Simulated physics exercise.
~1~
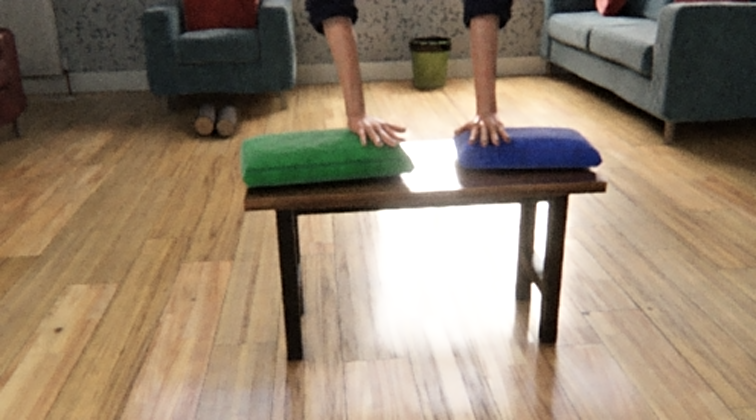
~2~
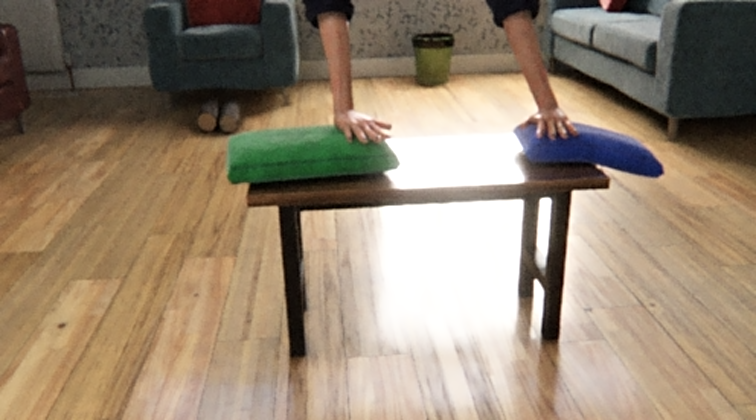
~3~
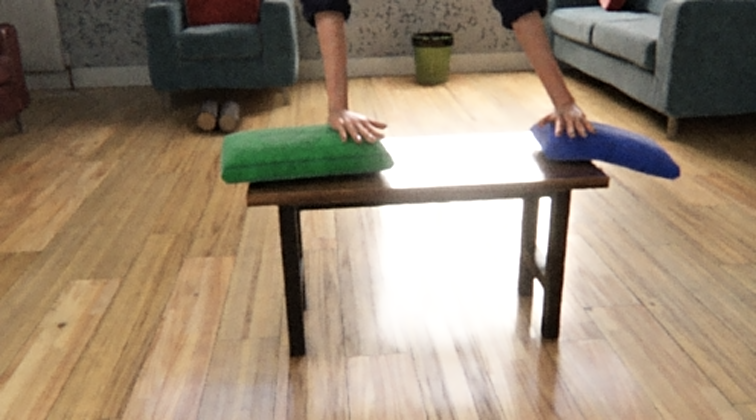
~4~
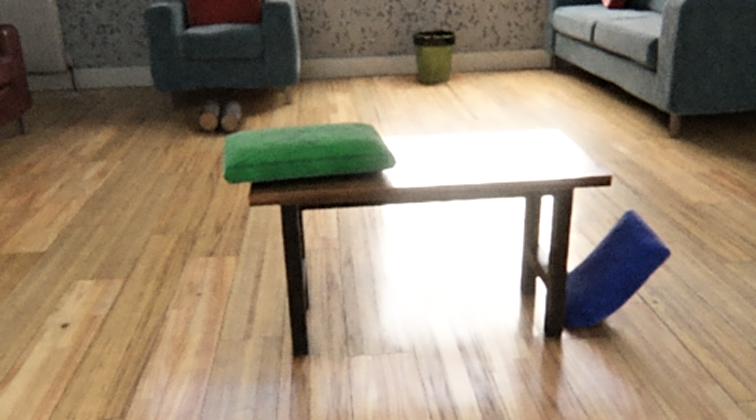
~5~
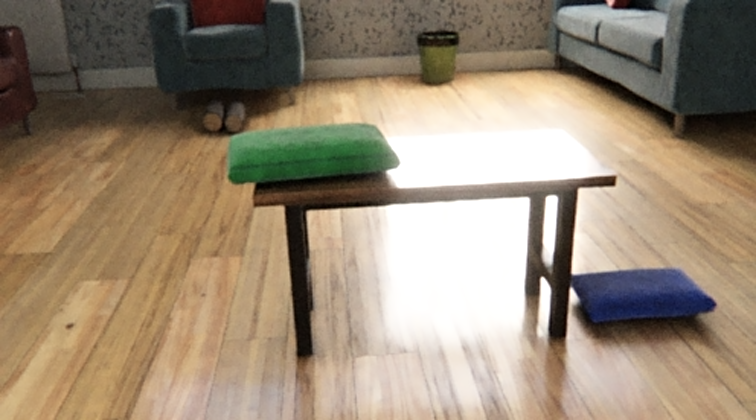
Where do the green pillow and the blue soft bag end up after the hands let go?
The green pillow stays in place on the left end of the table. The blue soft bag slumps off the right end and comes to lie on the floor.
